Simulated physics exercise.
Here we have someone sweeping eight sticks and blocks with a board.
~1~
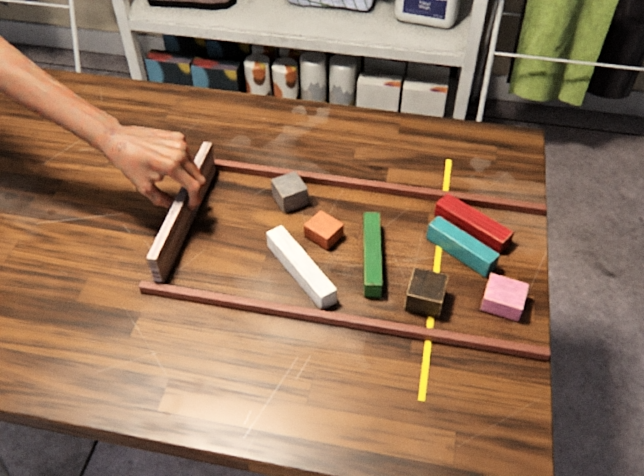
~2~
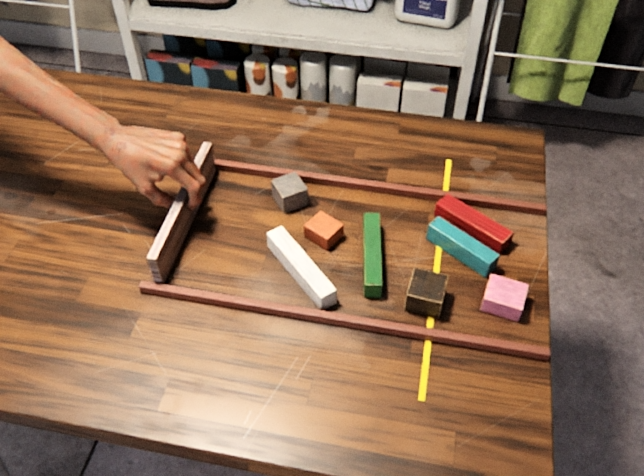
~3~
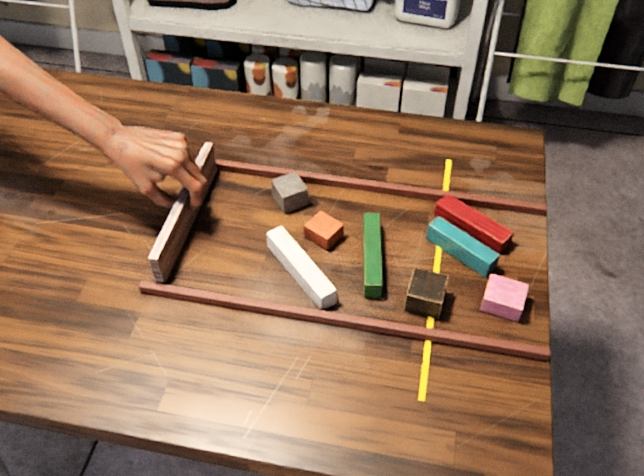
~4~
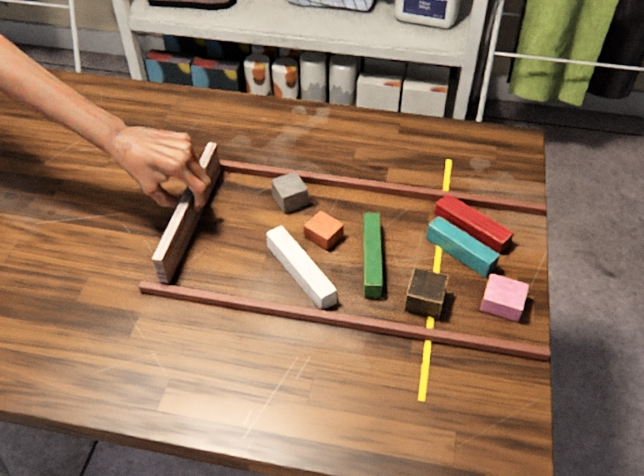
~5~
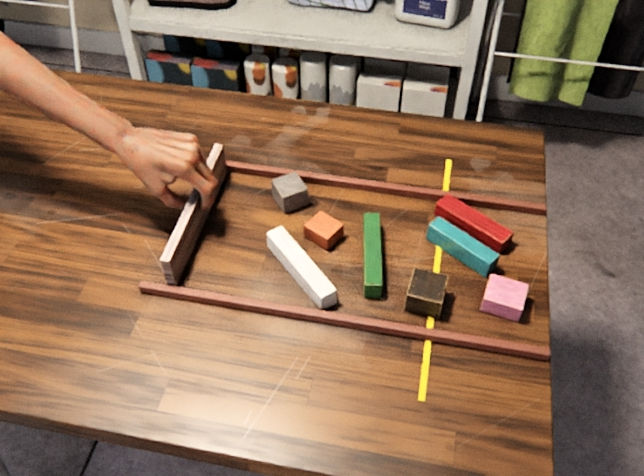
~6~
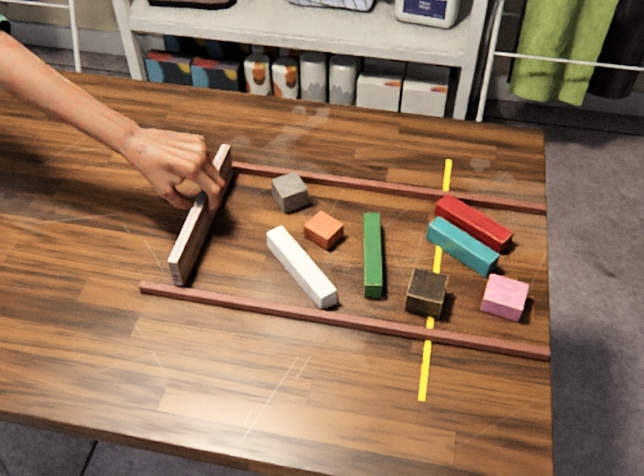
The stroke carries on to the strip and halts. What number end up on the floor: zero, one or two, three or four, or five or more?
The number that fall off is zero.
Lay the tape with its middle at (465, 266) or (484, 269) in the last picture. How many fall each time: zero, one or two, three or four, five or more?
Taking them in turn, either one or two; three or four.
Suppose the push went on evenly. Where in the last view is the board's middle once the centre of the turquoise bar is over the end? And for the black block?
Its middle is around (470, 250) and around (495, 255).
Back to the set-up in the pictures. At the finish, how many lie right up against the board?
It touches 3.
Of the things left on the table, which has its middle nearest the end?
That is the pink block.
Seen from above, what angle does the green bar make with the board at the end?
Roughly 10° out of line.
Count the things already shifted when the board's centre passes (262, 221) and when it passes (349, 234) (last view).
1 and 4.
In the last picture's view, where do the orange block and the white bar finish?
First (456, 238), then (444, 286).
Soon after, none off yet; pink block at rest near (504, 298); red stick at rest near (473, 223); turquoise bar at rest near (462, 247).
In the end, the number that fall off is zero.
